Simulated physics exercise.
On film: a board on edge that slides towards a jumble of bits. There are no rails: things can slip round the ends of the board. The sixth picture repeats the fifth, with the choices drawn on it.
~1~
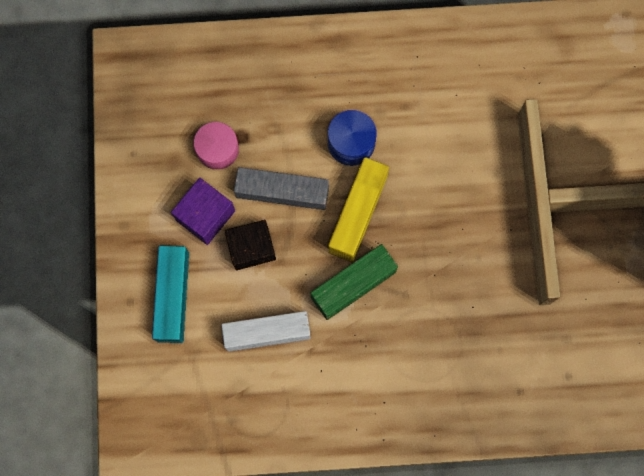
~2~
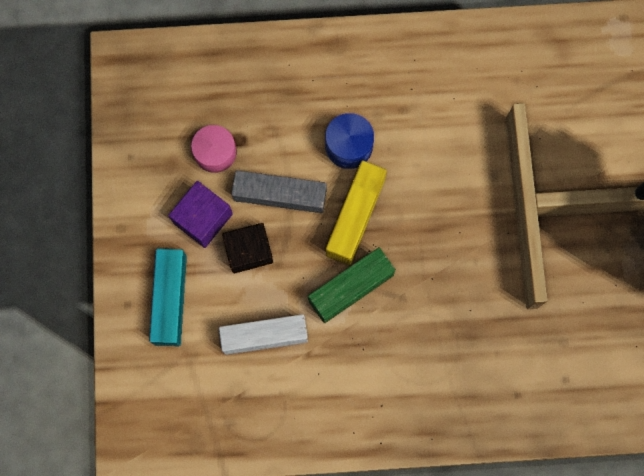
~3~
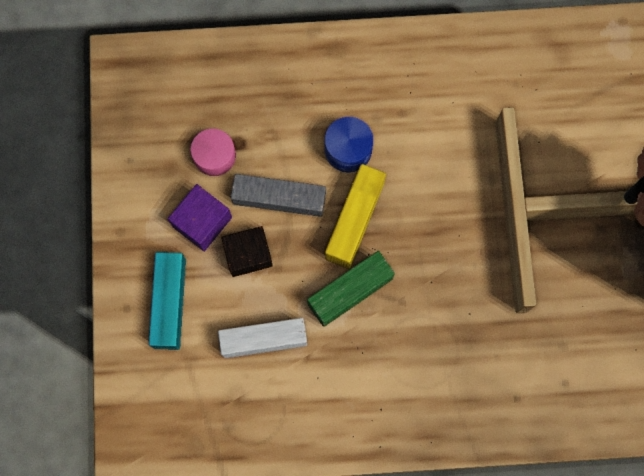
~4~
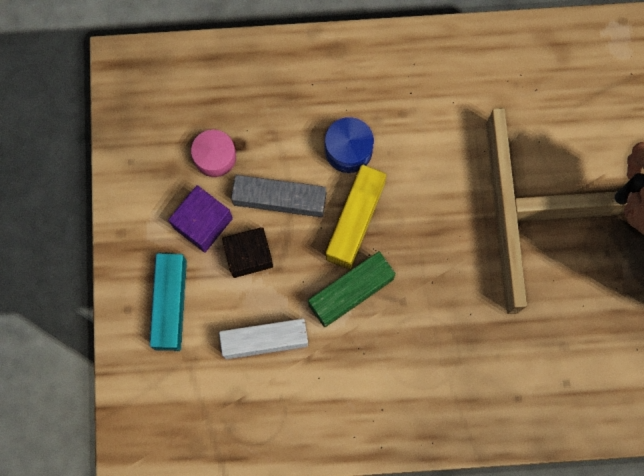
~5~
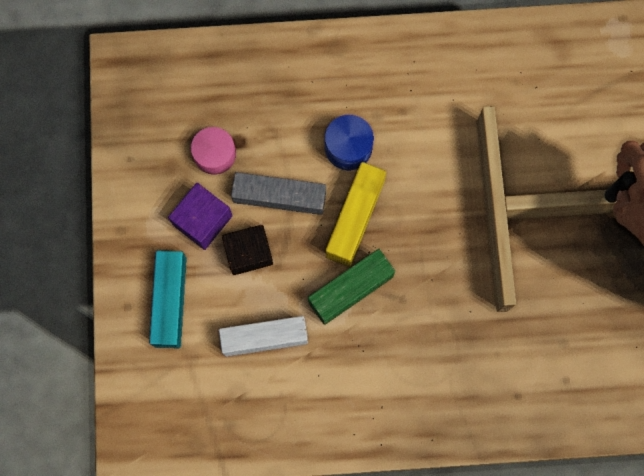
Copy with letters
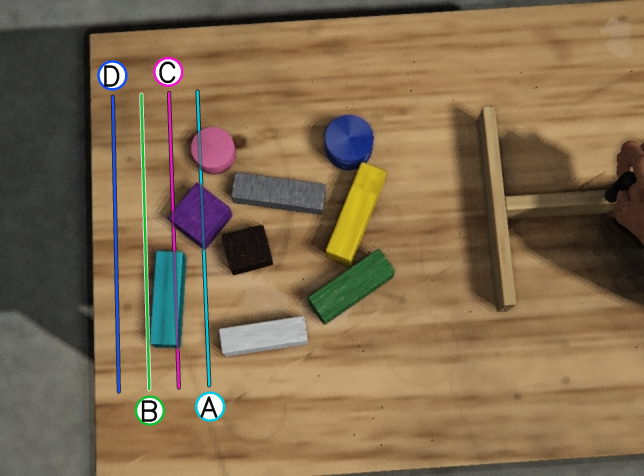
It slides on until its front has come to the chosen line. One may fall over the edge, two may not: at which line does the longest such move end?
As far as mark C.
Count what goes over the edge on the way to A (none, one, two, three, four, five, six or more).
In all, none.
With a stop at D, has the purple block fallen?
Yes.
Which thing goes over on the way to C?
The purple block goes over.
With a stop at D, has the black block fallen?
By then, yes.
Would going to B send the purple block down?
Yes.
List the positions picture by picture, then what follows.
The first picture shows turquoise stick (171, 294); purple block (203, 212); grey bar (282, 189).
The second picture shows board (530, 200); blue tin (349, 141).
The third picture shows board (519, 204); black block (248, 252).
The fourth picture shows board (509, 205); green bar (352, 289).
The fifth picture shows board (499, 203); turquoise stick (169, 299); purple block (201, 217); grey bar (279, 194).
On the marked copy, A at (203, 233); B at (145, 237); C at (174, 235); D at (116, 239).
Following C. Soon after the start, board (383, 211); green bar (337, 291); yellow stick (345, 215).
Later, board (265, 218); turquoise stick (157, 303); purple block (164, 206).
In the end, board (173, 224); purple block over the edge; black block (97, 255); one fallen.
As for the rest, A is within the limit but short; B drops four; D drops six.
